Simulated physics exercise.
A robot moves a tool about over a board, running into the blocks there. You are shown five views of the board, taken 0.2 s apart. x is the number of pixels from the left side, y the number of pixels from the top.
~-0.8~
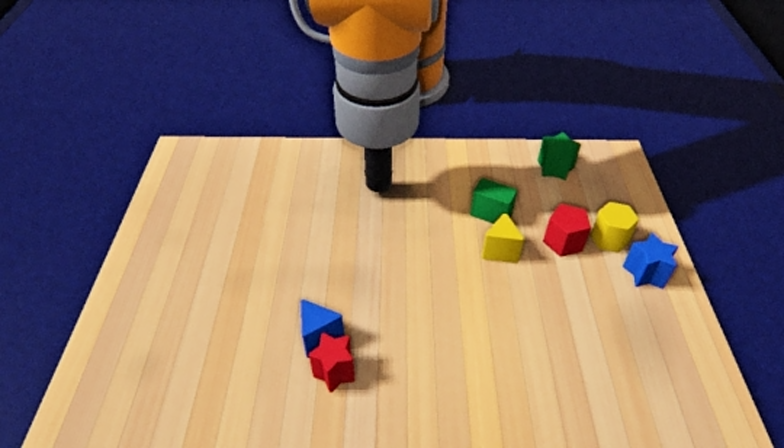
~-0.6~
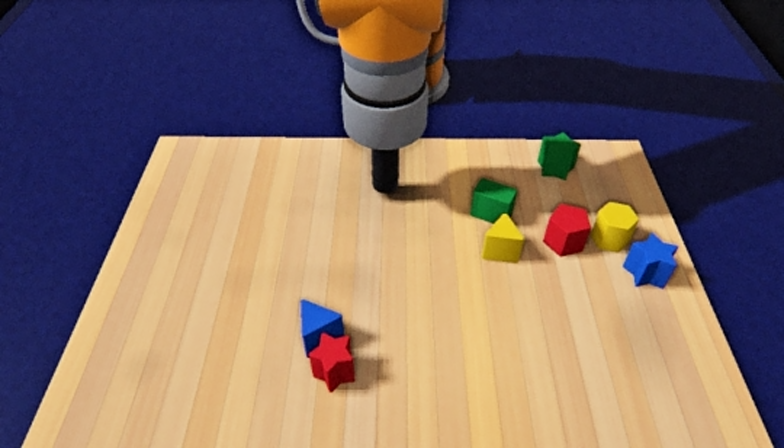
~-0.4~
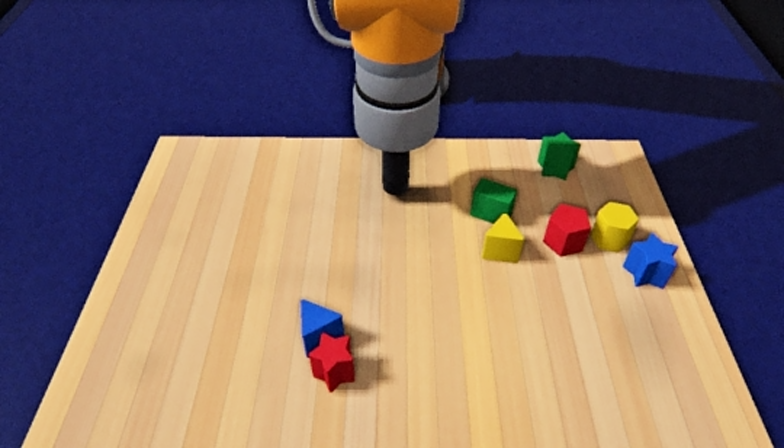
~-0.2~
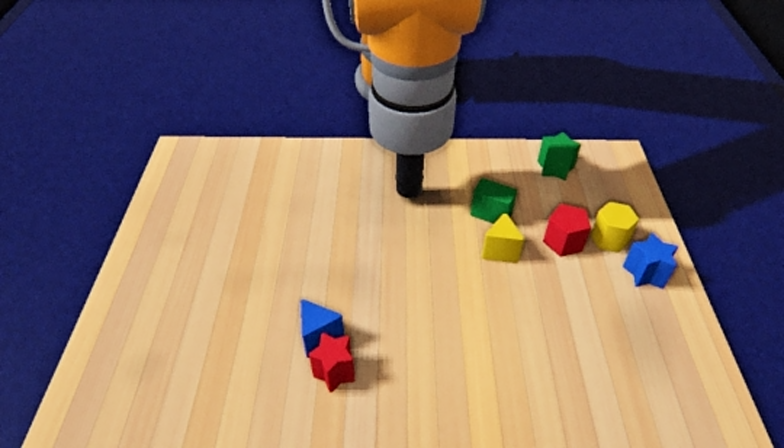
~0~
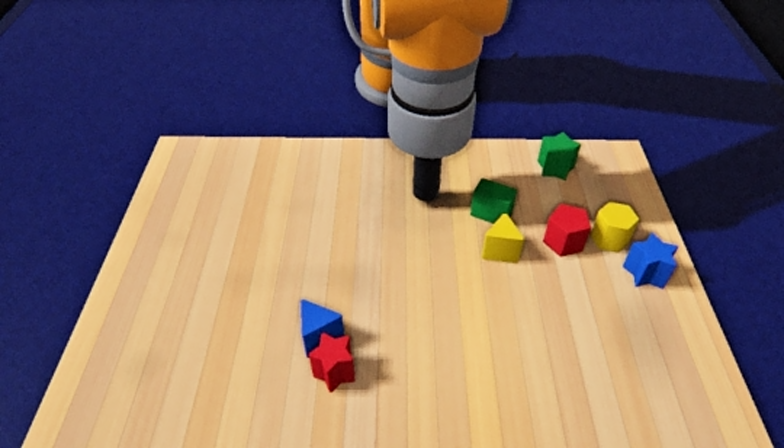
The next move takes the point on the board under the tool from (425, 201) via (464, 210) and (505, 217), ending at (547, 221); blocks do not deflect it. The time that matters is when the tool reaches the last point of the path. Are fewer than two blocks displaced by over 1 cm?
In short: Yes.
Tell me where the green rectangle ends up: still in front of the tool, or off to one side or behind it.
As far as I can tell, the green rectangle is still leading the way in front of the tool.
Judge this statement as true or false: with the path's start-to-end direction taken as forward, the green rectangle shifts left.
True
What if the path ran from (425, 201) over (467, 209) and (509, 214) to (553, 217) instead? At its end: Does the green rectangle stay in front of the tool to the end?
Short answer: Yes.
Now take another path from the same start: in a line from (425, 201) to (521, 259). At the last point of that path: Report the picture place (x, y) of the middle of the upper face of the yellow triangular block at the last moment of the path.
Roughly at (534, 257).
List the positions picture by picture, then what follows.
The first picture shows tool's lower end at (379, 184); green rectangle at (496, 190); red five-sided block at (571, 218).
The second picture shows tool at (386, 186); blocks still.
The third picture shows tool at (396, 188); blocks still.
The fourth picture shows tool at (409, 190); blocks still.
The fifth picture shows tool at (426, 193); green rectangle at (496, 190); red five-sided block at (571, 218).
The first path, step by step. One third of the way, tool at (466, 203); green rectangle at (503, 191).
Two thirds of the way, tool at (508, 210); green rectangle at (545, 193), turned 20° anticlockwise.
At the end, tool at (549, 213); green rectangle at (587, 193), turned 40° anticlockwise; red five-sided block still.
